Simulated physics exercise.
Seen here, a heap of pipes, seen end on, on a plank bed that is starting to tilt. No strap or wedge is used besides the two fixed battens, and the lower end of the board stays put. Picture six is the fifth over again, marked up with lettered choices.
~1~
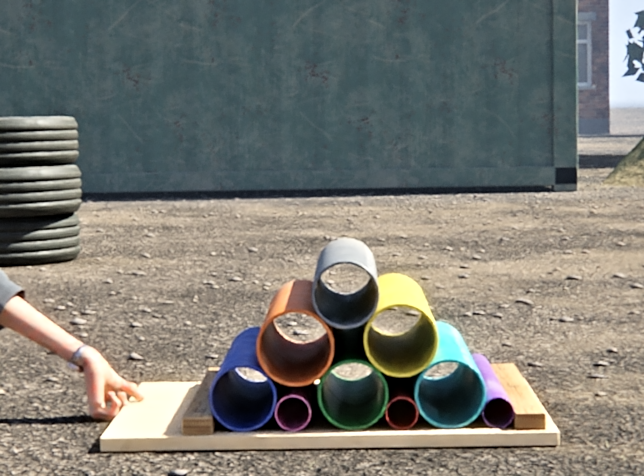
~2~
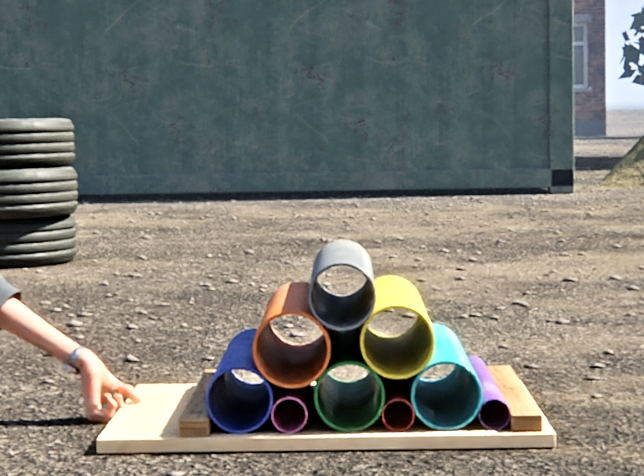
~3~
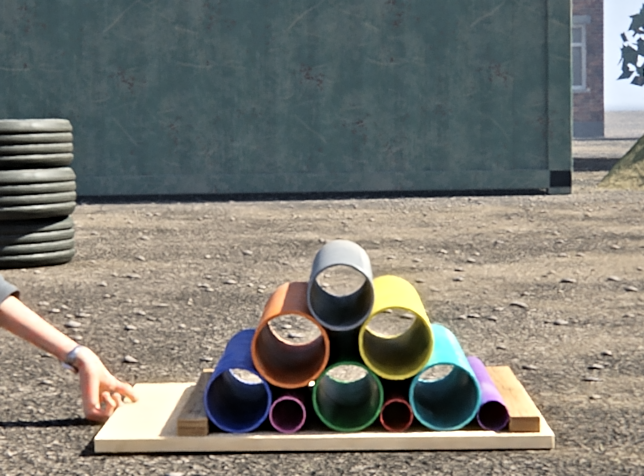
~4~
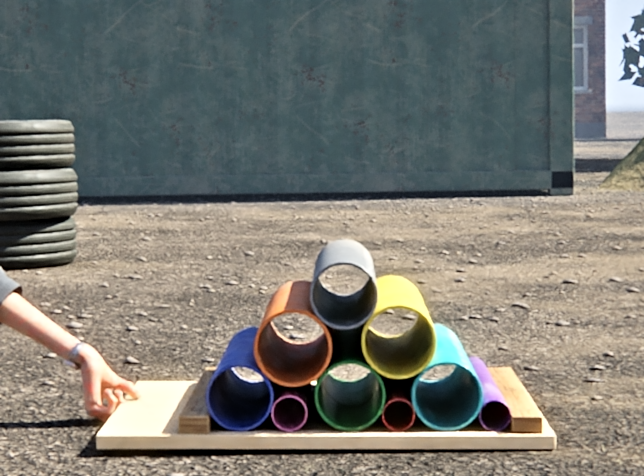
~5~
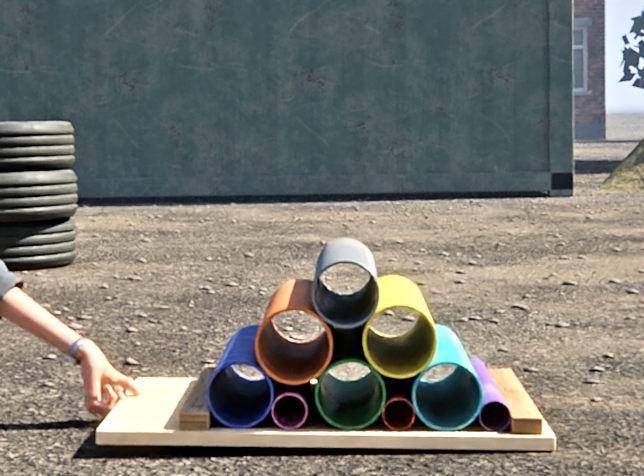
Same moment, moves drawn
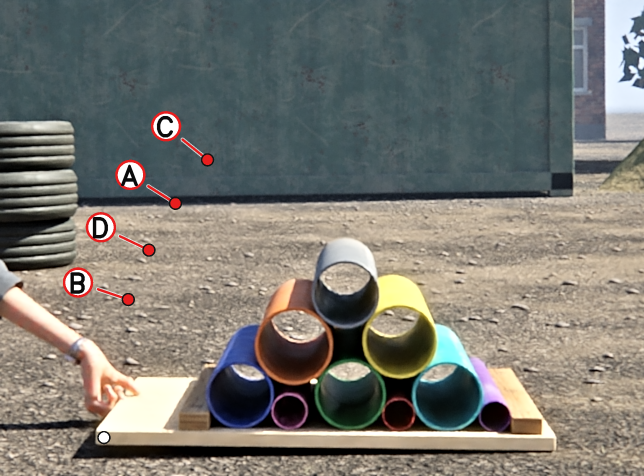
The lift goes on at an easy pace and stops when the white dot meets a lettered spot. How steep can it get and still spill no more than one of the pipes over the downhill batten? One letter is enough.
At most to A.
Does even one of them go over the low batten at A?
No.
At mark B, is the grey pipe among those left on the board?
The grey pipe: Yes.
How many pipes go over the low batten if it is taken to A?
With A, none.
On the marked copy, A at (175, 203); B at (128, 300); C at (208, 160); D at (149, 250); the white dot at (104, 438).
With A. Early on, board at 19°.
Further on, board at 33°.
At the end, board at 33°, none over the low batten.
As for the rest, B none over the low batten; C two over the low batten (yellow, grey); D none over the low batten.
